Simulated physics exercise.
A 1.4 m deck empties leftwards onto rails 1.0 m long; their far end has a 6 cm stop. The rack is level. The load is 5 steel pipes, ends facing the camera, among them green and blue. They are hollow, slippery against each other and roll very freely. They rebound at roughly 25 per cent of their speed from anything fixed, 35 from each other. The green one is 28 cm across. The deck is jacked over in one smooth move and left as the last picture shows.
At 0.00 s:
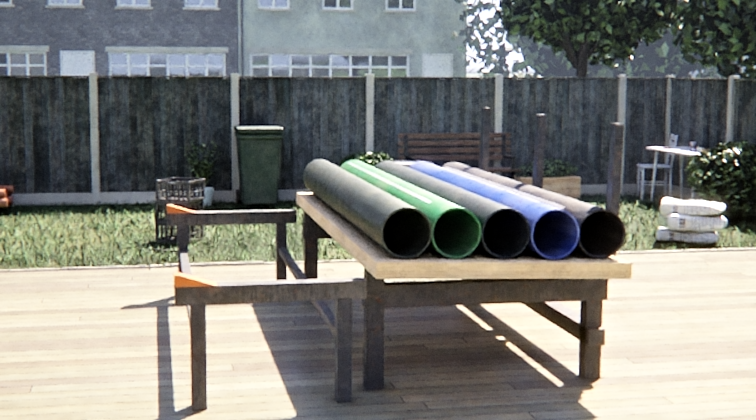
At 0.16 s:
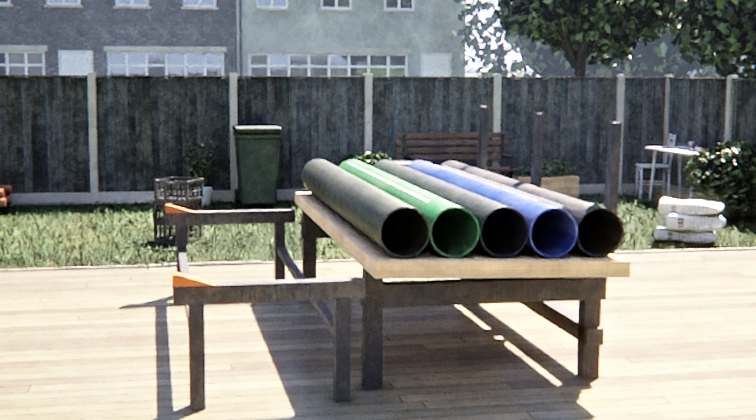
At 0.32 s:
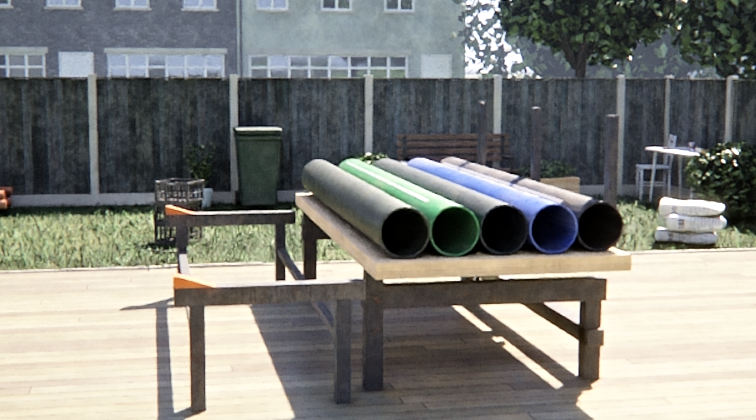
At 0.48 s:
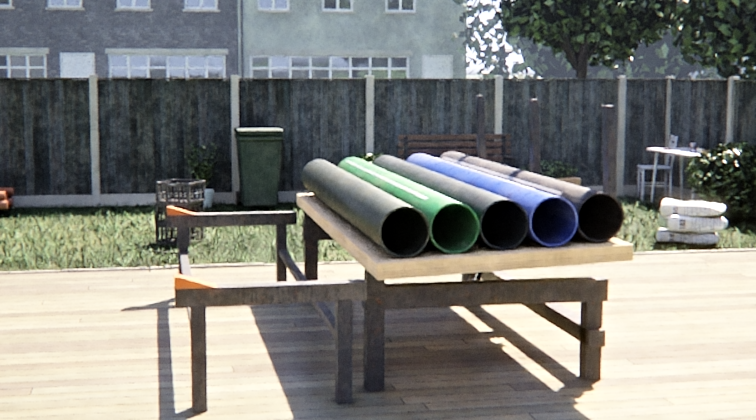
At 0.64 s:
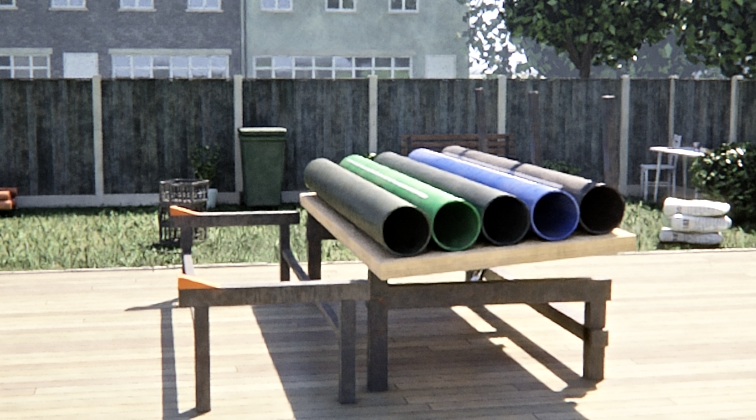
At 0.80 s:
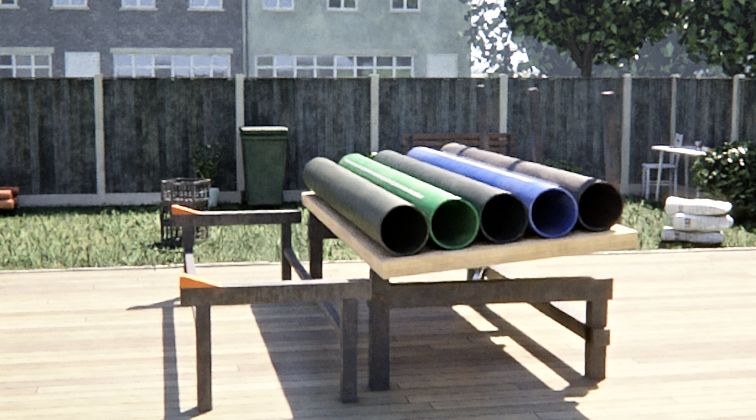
In this clip, five hollow pipes, including a green one and a blue one, lie side by side on a wooden deck outdoors as its right side rises smoothly, leaving it tilted slightly left toward an empty rack.
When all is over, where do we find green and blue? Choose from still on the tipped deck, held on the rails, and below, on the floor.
Green ends held on the rails. Blue ends held on the rails.
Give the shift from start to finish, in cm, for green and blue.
Green 140, blue 140.
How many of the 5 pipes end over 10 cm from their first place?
5 of them.
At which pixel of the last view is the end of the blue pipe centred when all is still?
At about (317, 257).
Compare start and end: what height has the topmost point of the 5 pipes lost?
About 0 cm.
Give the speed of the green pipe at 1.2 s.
Near 0.3 m/s.
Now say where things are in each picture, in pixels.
In the first picture, green (456, 233), blue (555, 234); deck tilted 2° back; stop top at (177, 278).
In the second picture, green (455, 232), blue (553, 233); deck tilted 2° back.
In the third picture, green (455, 231), blue (553, 228); deck level.
In the fourth picture, green (455, 228), blue (553, 221); deck tilted 3° to the rack.
In the fifth picture, green (456, 225), blue (555, 215); deck tilted 5° to the rack.
In the sixth picture, green (454, 224), blue (553, 212); deck tilted 5° to the rack.
By 1.2 s, green is on the deck, 35 cm from the hinge, rolling left; blue is on the deck, 90 cm from the hinge, rolling left; 0 of 5 over the stop.
By 1.7 s, green is on the deck, 15 cm from the hinge, rolling left; blue is on the deck, 70 cm from the hinge, rolling left; 0 of 5 over the stop.
By 2.3 s, green is on the rack, 80 cm from the rack's far end, rolling left; blue is on the deck, 35 cm from the hinge, rolling left; 0 of 5 over the stop.
By 2.9 s, green is on the rack, 40 cm from the rack's far end, rolling left; blue is on the rack, 95 cm from the rack's far end, rolling left; 0 of 5 over the stop.
Finally (5.7 s), green is on the rack, 15 cm from the rack's far end; blue is on the rack, 70 cm from the rack's far end; 1 of 5 over the stop.
